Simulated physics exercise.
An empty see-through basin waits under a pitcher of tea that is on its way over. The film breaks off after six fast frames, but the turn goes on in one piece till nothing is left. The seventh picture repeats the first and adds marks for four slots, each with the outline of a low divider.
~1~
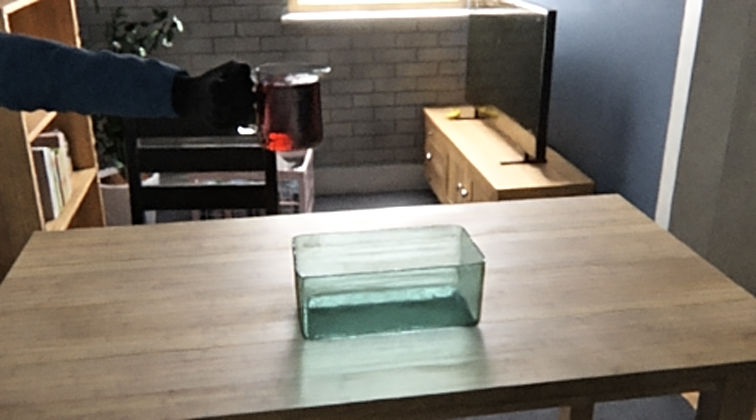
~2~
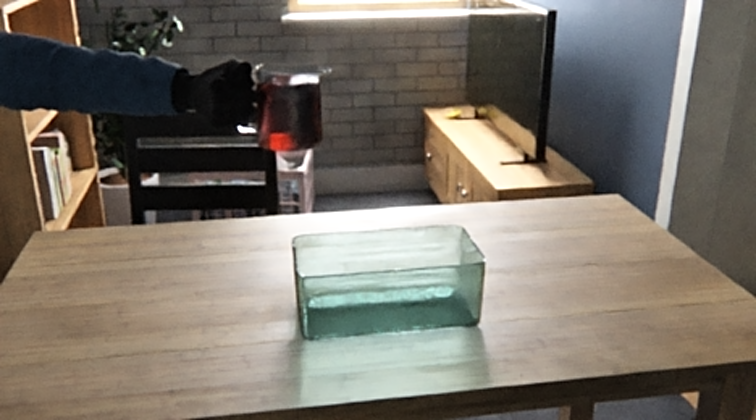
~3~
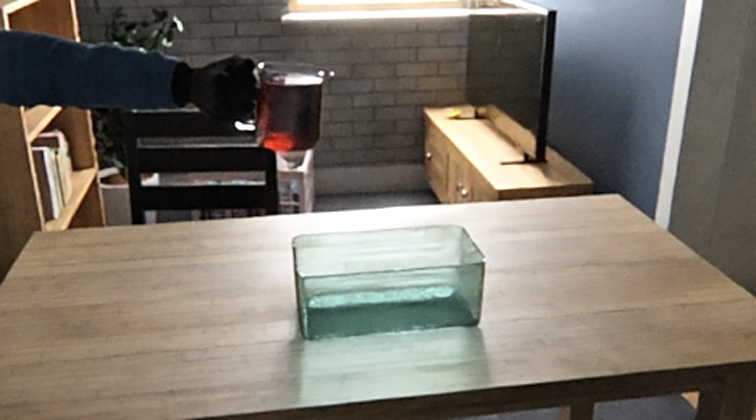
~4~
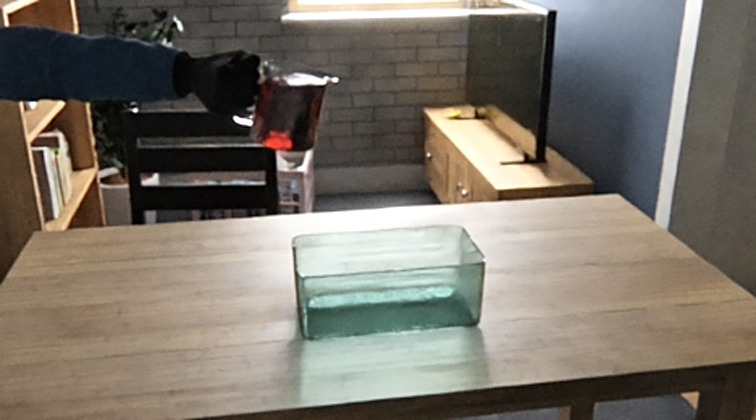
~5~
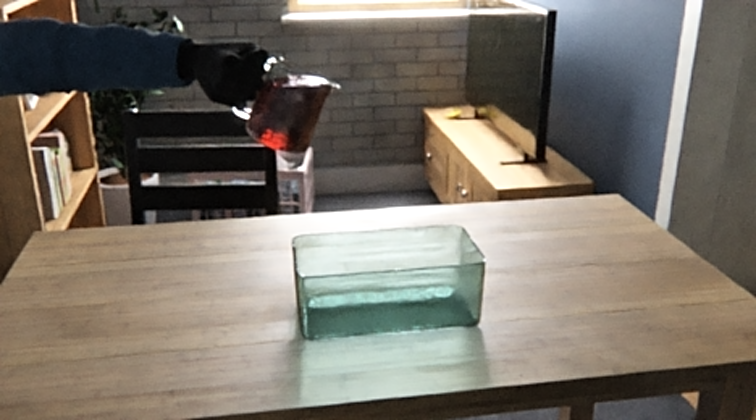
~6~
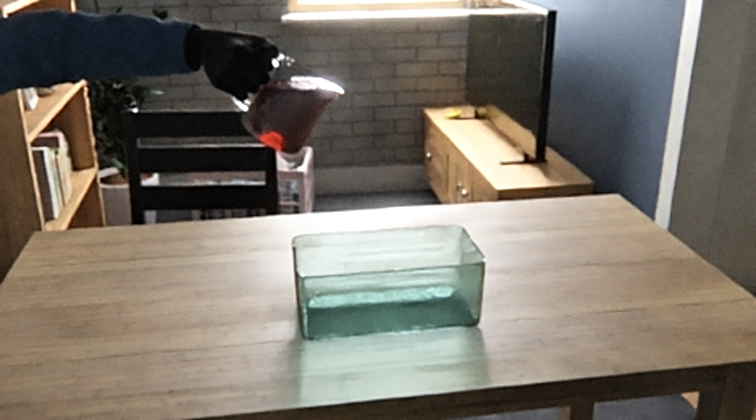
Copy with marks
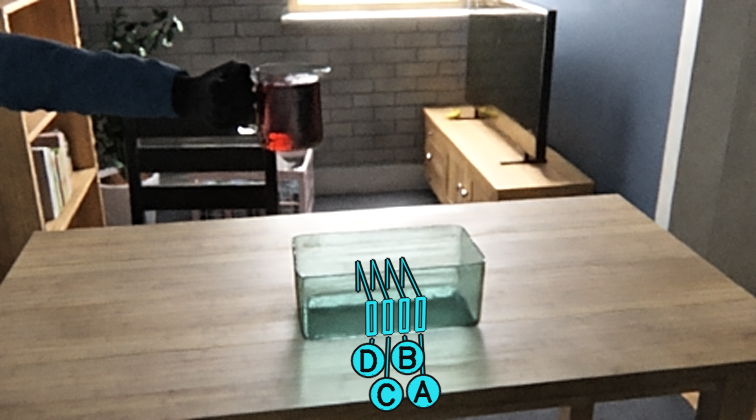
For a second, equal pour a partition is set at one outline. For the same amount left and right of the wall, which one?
I would pick place B.
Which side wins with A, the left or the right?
The left one.
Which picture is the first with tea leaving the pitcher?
In picture 6.
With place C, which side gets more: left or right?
The right side.
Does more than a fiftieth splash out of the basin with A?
Yes, it does.
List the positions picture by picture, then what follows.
Upright, lip at (328, 69); basin from (301, 338) to (480, 322); nothing has left yet.
Upright, lip at (328, 70); nothing has left yet.
Tipped about 6°, lip at (331, 74); nothing has left yet.
Tipped about 13°, lip at (335, 79); nothing has left yet.
Tipped about 23°, lip at (338, 87); nothing has left yet.
Tipped about 34°, lip at (341, 97); tea is over the lip, down to (341, 97).
On the marked copy, A at (420, 335); B at (404, 336); C at (388, 337); D at (372, 339).
If A is chosen, about 84 % ends left of the wall and 3 % right of it; 13 % is lost outside.
If B is chosen, about 56 % ends left of the wall and 41 % right of it; 3 % is lost outside.
If C is chosen, about 14 % ends left of the wall and 82 % right of it; 4 % is lost outside.
If D is chosen, about 5 % ends left of the wall and 90 % right of it; 4 % is lost outside.
